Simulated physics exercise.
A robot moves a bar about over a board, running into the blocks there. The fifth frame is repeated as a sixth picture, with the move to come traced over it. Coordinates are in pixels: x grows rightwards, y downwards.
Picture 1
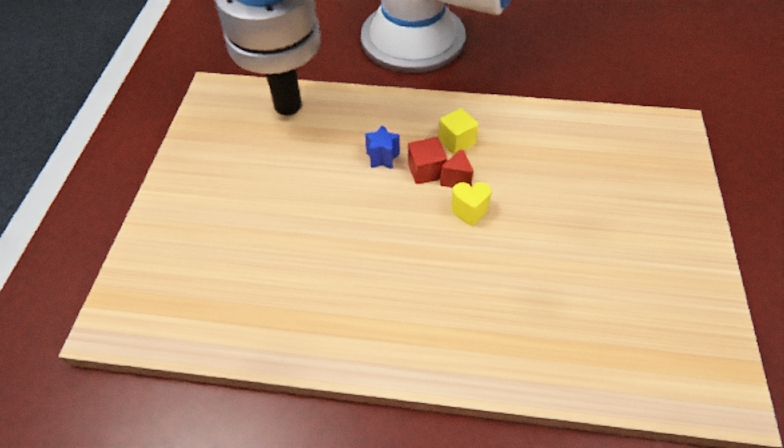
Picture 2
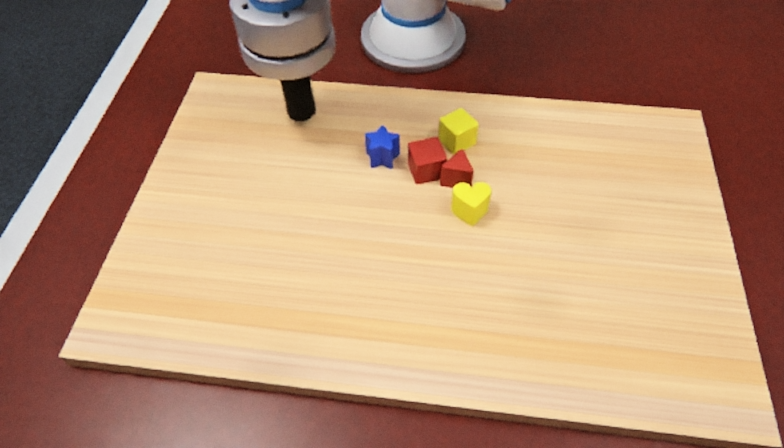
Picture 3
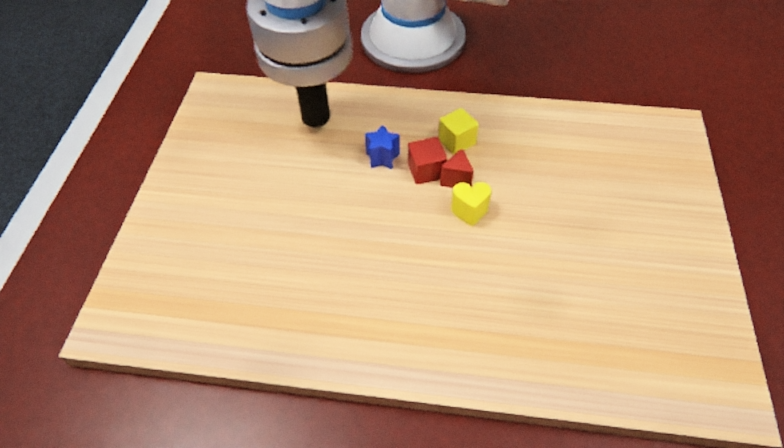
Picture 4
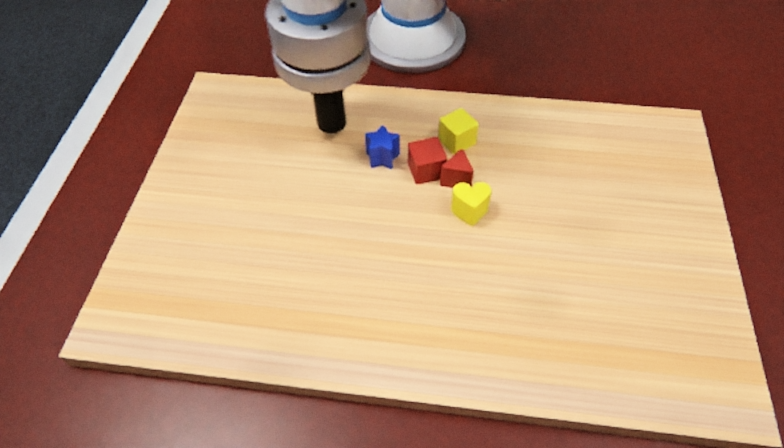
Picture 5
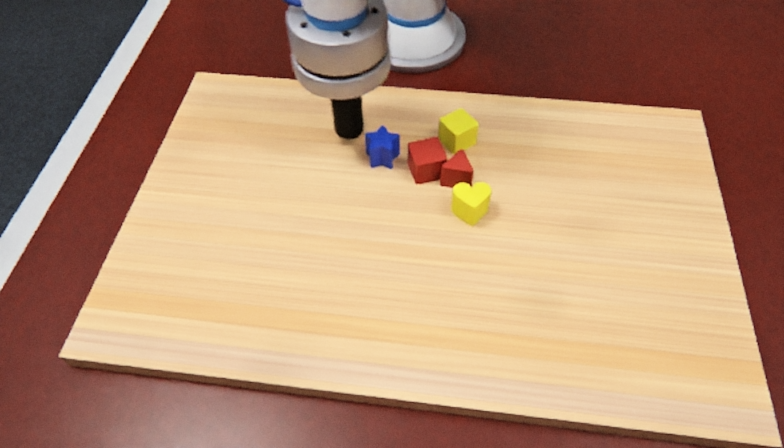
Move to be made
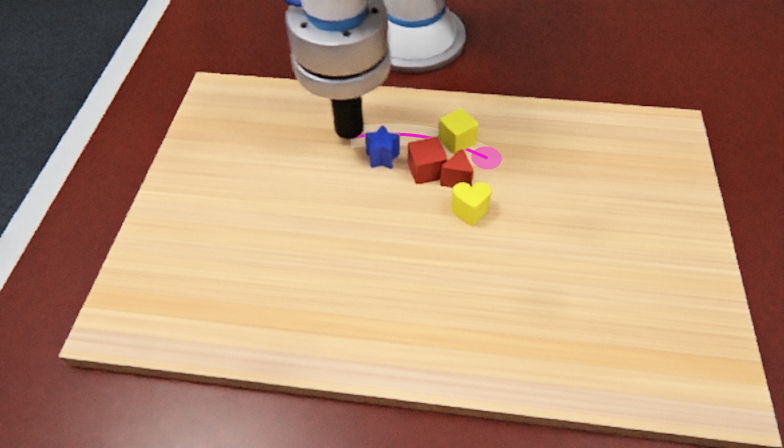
A robot arm slides its black bar right and slightly downward, nearing the still blue star.
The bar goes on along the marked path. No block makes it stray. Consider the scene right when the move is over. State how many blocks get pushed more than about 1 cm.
The push will move one block.
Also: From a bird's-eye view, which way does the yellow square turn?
It ends up turned anticlockwise.
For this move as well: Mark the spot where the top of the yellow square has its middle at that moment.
Located at (517, 128).
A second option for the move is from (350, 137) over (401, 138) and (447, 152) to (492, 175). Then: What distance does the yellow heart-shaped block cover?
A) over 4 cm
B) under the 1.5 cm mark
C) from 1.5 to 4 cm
That would be B.
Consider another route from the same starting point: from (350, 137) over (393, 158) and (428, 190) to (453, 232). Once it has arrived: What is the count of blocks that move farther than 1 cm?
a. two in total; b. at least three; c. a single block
That would be b.
The line goes from (350, 137) over (397, 134) and (443, 141) to (487, 158).
The first path, step by step. One third of the way, bar at (398, 126); nothing pushed yet.
Two thirds of the way, bar at (445, 133); yellow square at (481, 124).
At the end, bar at (488, 150); blue star-shaped block unmoved; yellow square at (517, 128), turned 65° anticlockwise.
